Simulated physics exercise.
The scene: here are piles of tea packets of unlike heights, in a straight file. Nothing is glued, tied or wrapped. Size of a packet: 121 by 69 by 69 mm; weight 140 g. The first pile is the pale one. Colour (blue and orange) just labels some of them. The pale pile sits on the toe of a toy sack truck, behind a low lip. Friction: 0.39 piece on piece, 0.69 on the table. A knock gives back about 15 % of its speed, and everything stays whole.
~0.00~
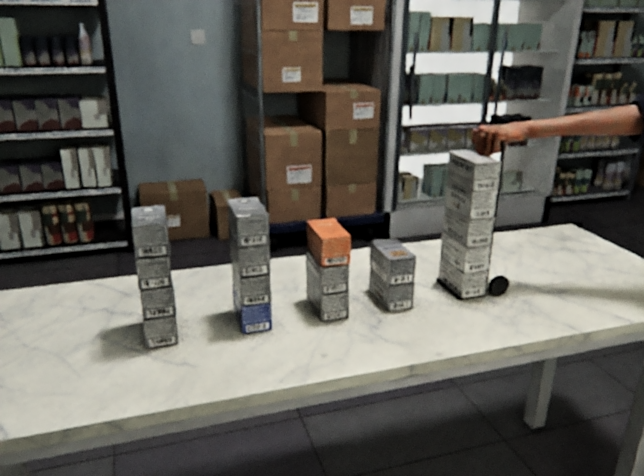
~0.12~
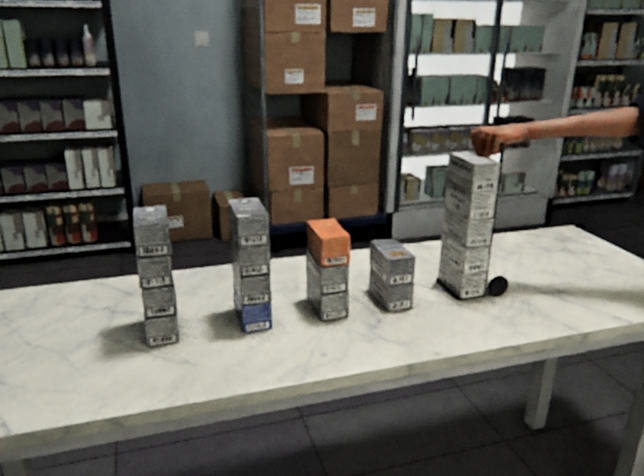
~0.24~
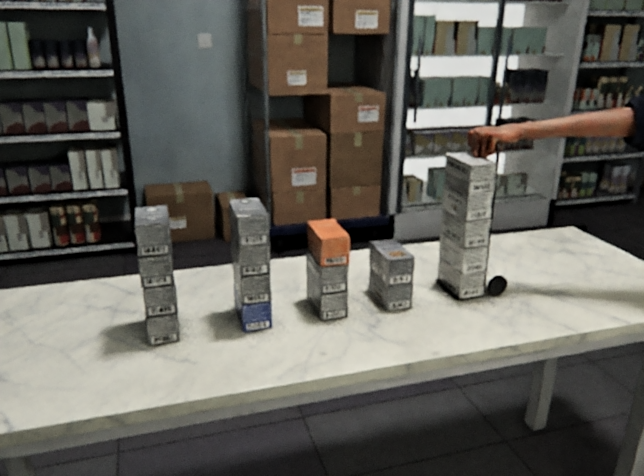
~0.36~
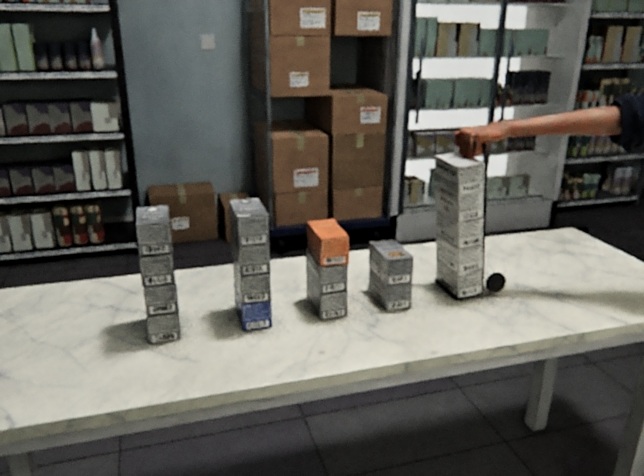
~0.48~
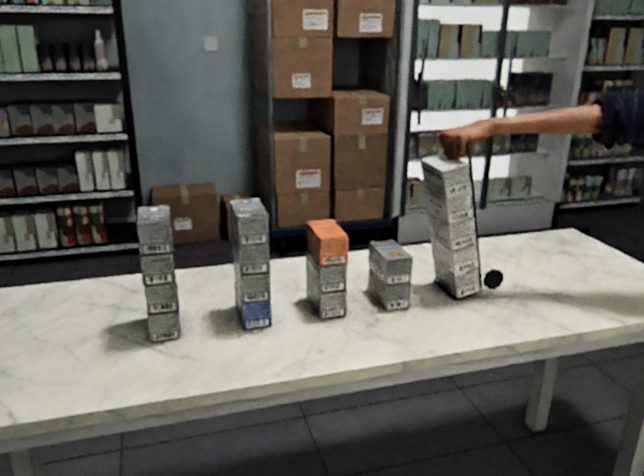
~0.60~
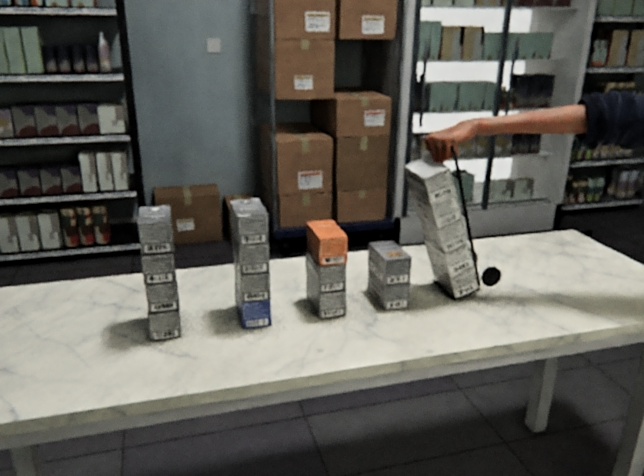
A hand tilts a tall pale pile of packets leftward toward shorter piles on a table.
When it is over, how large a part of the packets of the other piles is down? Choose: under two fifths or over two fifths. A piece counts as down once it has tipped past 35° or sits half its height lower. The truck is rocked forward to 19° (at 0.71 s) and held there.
The part is less than two fifths.
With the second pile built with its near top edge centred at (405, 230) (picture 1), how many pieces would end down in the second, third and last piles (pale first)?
Then second 2, third 3, last 4.
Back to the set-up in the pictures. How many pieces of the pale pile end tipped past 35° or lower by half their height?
5 pale pieces.
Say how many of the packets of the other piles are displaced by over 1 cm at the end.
It is 2.
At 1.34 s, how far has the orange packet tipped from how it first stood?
About 90°.
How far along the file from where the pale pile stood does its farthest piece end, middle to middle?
Some 36 cm.
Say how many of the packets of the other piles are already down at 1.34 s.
At that moment 1.
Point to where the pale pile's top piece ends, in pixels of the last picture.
Around (330, 241).
By 0.68 s, 0 of the pale pile down; none of the 13 other packets down.
By 0.78 s, 5 of the pale pile down; none of the 13 other packets down.
By 0.94 s, 5 of the pale pile down; none of the 13 other packets down, 3 disturbed; orange packet tilted 5°.
By 1.34 s, 5 of the pale pile down; 1 of the 13 other packets down; orange packet on its side.
When it is over (2.0 s), 5 of the pale pile down; 1 of the 13 other packets down; orange packet on its side; blue packet unmoved. That is 8 per cent. In pixels of the last frame, middles, orange packet near (289, 303), blue packet near (252, 303).
